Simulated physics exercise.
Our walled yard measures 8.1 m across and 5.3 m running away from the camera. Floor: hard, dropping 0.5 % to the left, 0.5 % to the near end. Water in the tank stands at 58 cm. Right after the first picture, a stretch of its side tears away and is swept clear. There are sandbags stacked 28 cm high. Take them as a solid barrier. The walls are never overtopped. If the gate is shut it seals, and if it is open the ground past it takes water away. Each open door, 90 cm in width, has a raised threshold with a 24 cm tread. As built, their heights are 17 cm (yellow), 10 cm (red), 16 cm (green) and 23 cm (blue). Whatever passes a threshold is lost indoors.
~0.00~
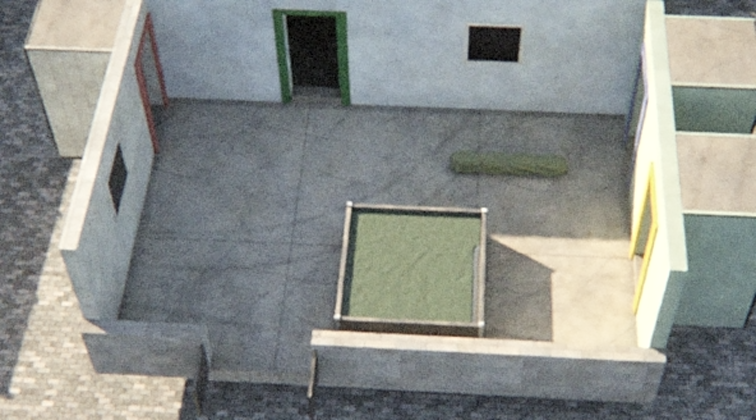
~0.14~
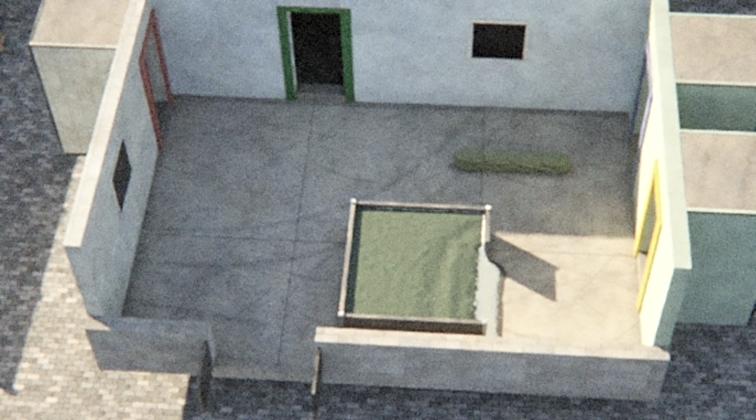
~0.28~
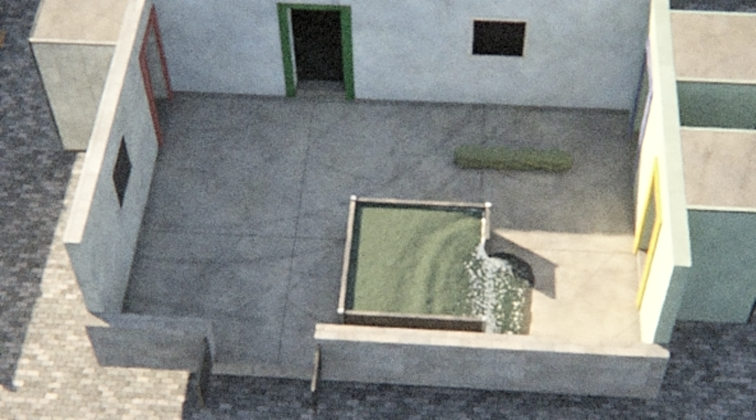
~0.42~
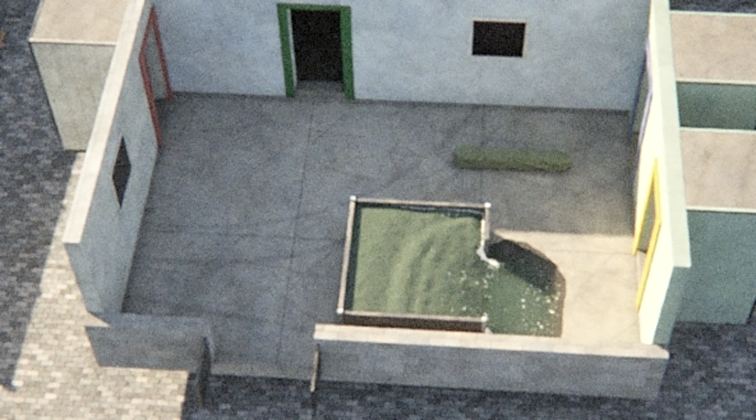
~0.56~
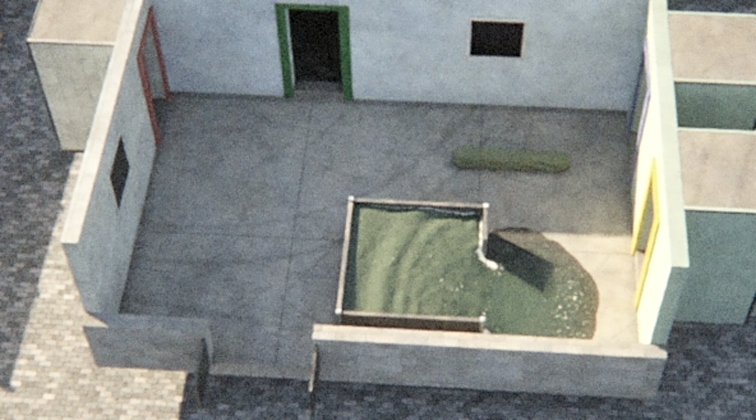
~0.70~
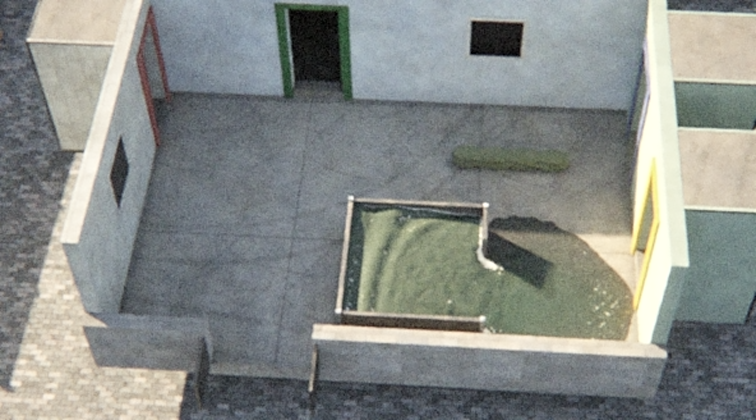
Green water bursts through the right side of a square tank in a walled yard, splashing onto the pale floor, then spreads in a widening pool toward the yellow-framed door while ripples cross the surface inside the tank.
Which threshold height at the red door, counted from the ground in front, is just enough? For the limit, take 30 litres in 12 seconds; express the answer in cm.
A height of roughly 7 cm is just enough.
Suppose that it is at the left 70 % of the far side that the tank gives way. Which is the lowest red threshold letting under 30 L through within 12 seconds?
A height of around 20 cm.
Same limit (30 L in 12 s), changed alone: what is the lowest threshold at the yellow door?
Yellow - roughly 24 cm.
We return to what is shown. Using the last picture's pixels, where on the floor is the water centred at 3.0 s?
The centre of all the water is around (508, 282).
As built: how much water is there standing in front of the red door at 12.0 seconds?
Some 9.5 centimetres.
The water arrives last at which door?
Last in order comes the red door.
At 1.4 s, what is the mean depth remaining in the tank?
Around 39 cm deep on average.
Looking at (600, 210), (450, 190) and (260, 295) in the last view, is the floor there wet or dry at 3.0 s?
First wet through, second bone-dry, third bone-dry.
After 1.4 s water covers 15 % of the floor, deepest (50 cm) near (630, 371); it has not reached the red door.
After 3.0 s water covers 25 % of the floor, deepest (32 cm) near (630, 361); it has not reached the red door.
After 12.0 s water covers 90 % of the floor, deepest (13 cm) near (112, 344); 10 cm at the red door, 4 litres in over its 10 cm threshold.
At the red door as built, the water arrived by 7.4 s and peaked near 12 cm at 8.8 s.
Run again over the same 12 s with other heights there, 39 litres in over 6.5 cm, 20 litres over 8 cm. The limit of 30 litres is kept from about 7 cm up.
